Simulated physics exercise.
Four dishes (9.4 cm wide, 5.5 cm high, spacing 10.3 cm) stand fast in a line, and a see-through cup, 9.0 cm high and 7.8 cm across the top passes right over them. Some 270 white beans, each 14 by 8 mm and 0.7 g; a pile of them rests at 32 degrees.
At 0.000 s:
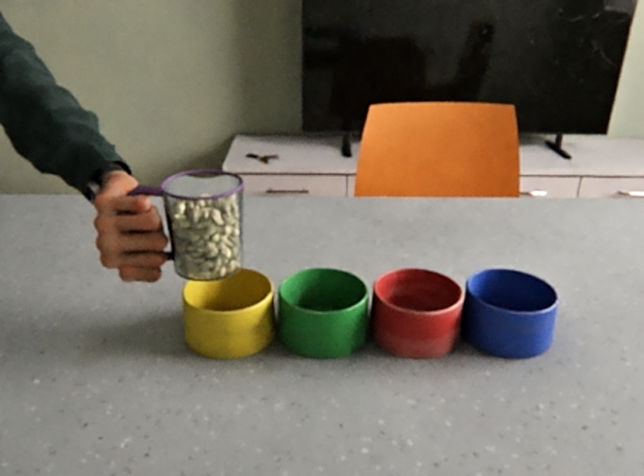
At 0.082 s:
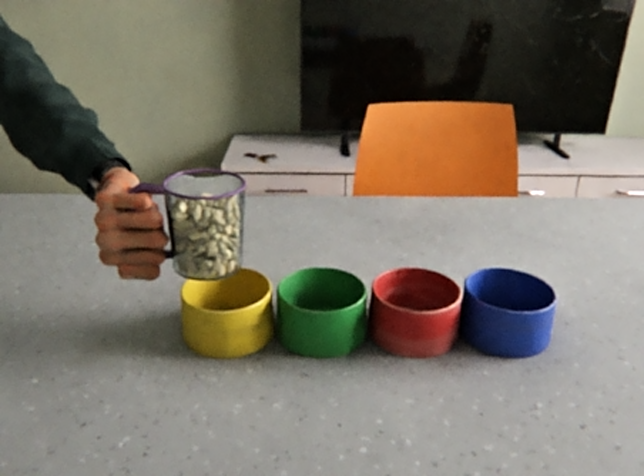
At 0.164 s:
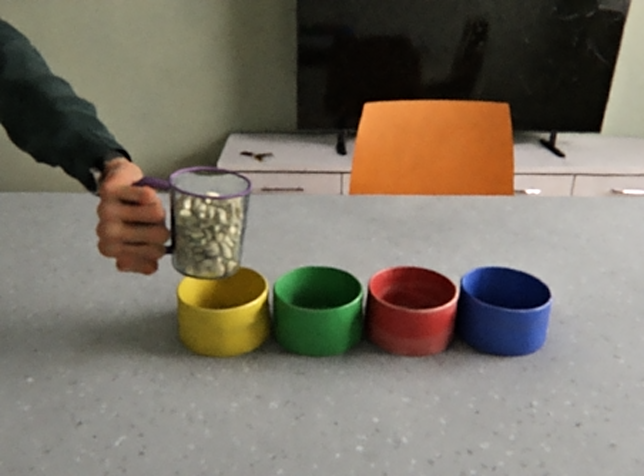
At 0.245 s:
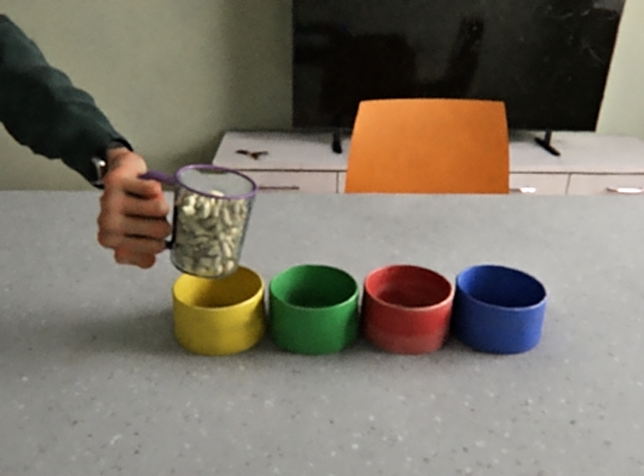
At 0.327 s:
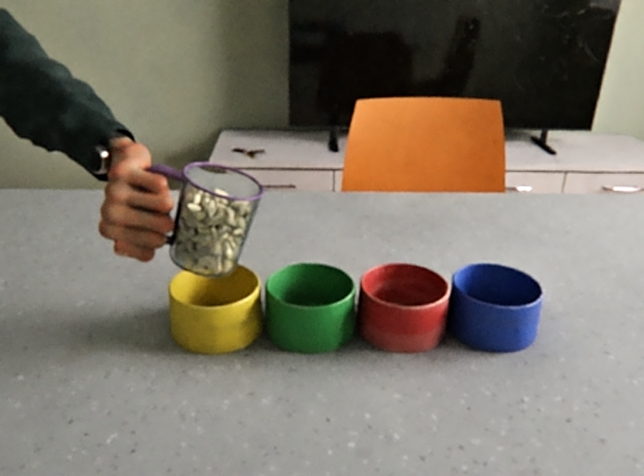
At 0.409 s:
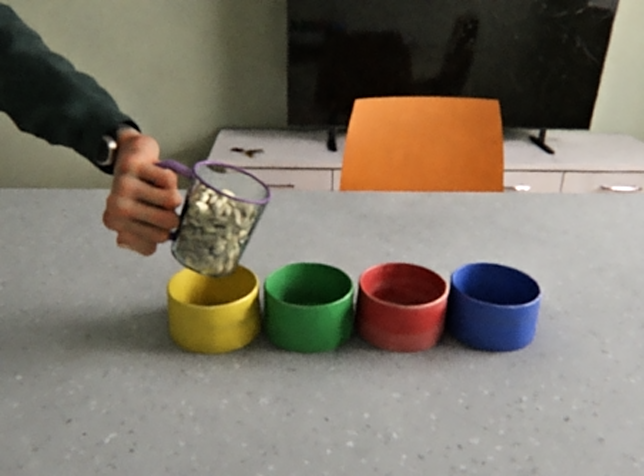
A hand slowly tilts a clear cup of white beans rightward above a yellow dish.
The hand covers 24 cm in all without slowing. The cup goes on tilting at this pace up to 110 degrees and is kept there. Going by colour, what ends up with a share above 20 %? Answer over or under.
Red: Over, blue: Under, green: Under, yellow: Under, counter: Under.
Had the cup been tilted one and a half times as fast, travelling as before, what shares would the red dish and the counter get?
Red 40, counter 20.
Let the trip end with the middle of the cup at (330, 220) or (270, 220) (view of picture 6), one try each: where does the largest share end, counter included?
The winner: Red; green.
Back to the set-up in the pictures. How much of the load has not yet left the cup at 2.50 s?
Roughly 5 per cent.
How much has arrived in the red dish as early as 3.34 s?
About 95 per cent by then.
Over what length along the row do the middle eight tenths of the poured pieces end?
About 5 cm.
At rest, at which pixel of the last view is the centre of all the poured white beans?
Around (407, 305).
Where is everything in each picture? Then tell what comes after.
The first frame shows cup at (206, 226), tilt 0 degrees, lip at (242, 184), moved 0.0 cm; middle of the pieces at (206, 231); yellow dish at (228, 289); green dish at (323, 289); red dish at (418, 290); blue dish at (512, 290).
The second frame shows cup at (207, 225), tilt 2 degrees, lip at (244, 185), moved 0.2 cm; middle of the pieces at (207, 230).
The third frame shows cup at (209, 224), tilt 7 degrees, lip at (250, 187), moved 0.8 cm; middle of the pieces at (208, 228).
The fourth frame shows cup at (211, 222), tilt 12 degrees, lip at (256, 189), moved 1.5 cm; middle of the pieces at (209, 227).
The fifth frame shows cup at (213, 221), tilt 17 degrees, lip at (262, 192), moved 2.1 cm; middle of the pieces at (211, 225).
The sixth frame shows cup at (218, 220), tilt 22 degrees, lip at (270, 196), moved 2.8 cm; middle of the pieces at (215, 224); yellow dish at (213, 284); green dish at (309, 284); red dish at (403, 284); blue dish at (496, 284). Its pace works out near 65 degrees a second; the hand travels 8 cm a second.
Then, at 1.66 s, tilt 100 degrees; cup holds 95 %, red 5 %.
After 2.50 s, tilt 110 degrees; cup holds 5 %, red 90 %.
After 3.34 s, tilt 110 degrees; cup holds 0 %, red 95 %.
At rest (3.6 s), red 95 %, blue 0 %, green 0 %, yellow 0 %, counter 5 %.
